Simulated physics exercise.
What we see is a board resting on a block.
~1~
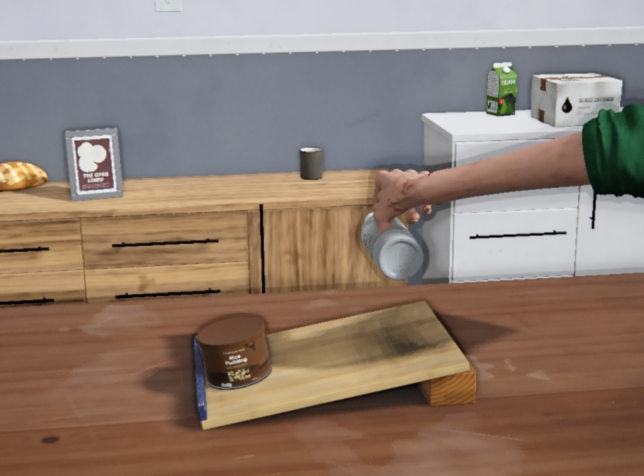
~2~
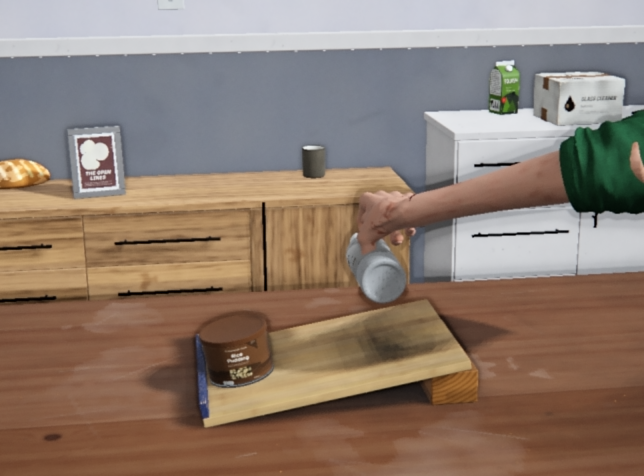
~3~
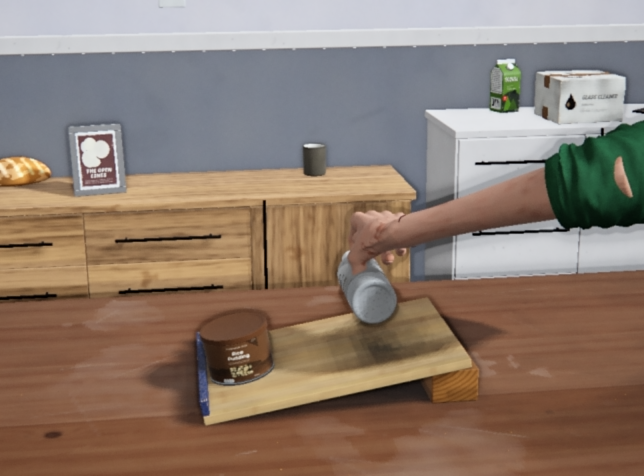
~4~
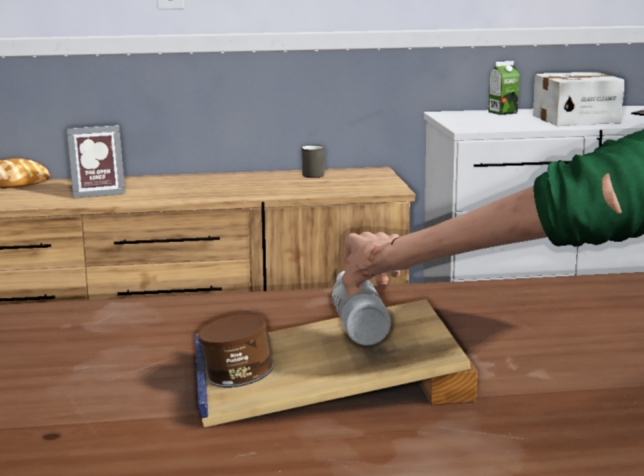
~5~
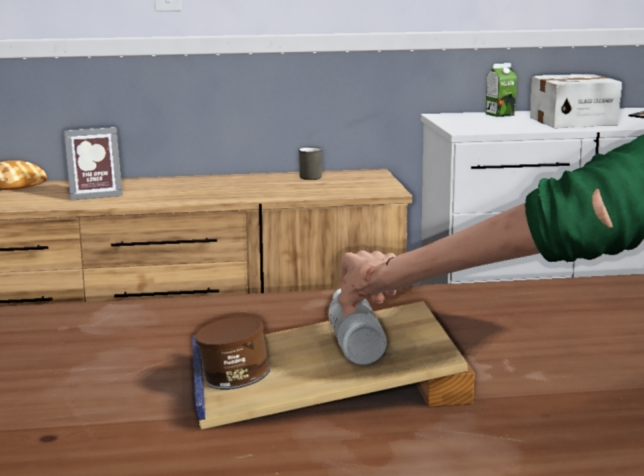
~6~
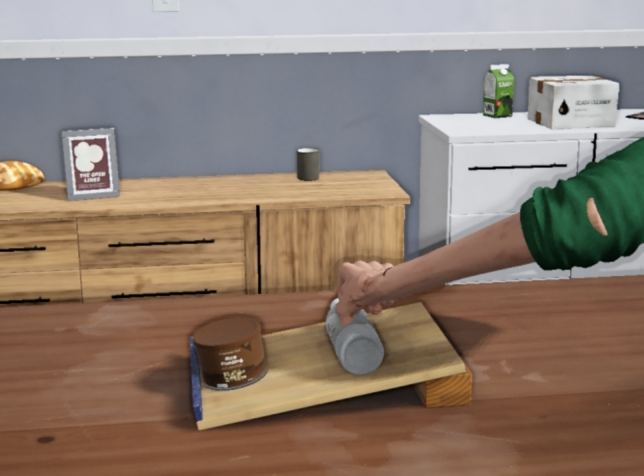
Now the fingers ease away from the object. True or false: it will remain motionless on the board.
False.
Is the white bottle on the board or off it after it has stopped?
At the end, the white bottle remains up there.
Then, 0.40 s after the last picture, white bottle rolled about its own width near (323, 336).
Then, 0.50 s after the last picture, white bottle rolled about its own width near (303, 340).
At rest, moved from the start, white bottle; brown tub in place. Seen from the same camera at the end, white bottle near (284, 343). The white bottle slides or rolls down.
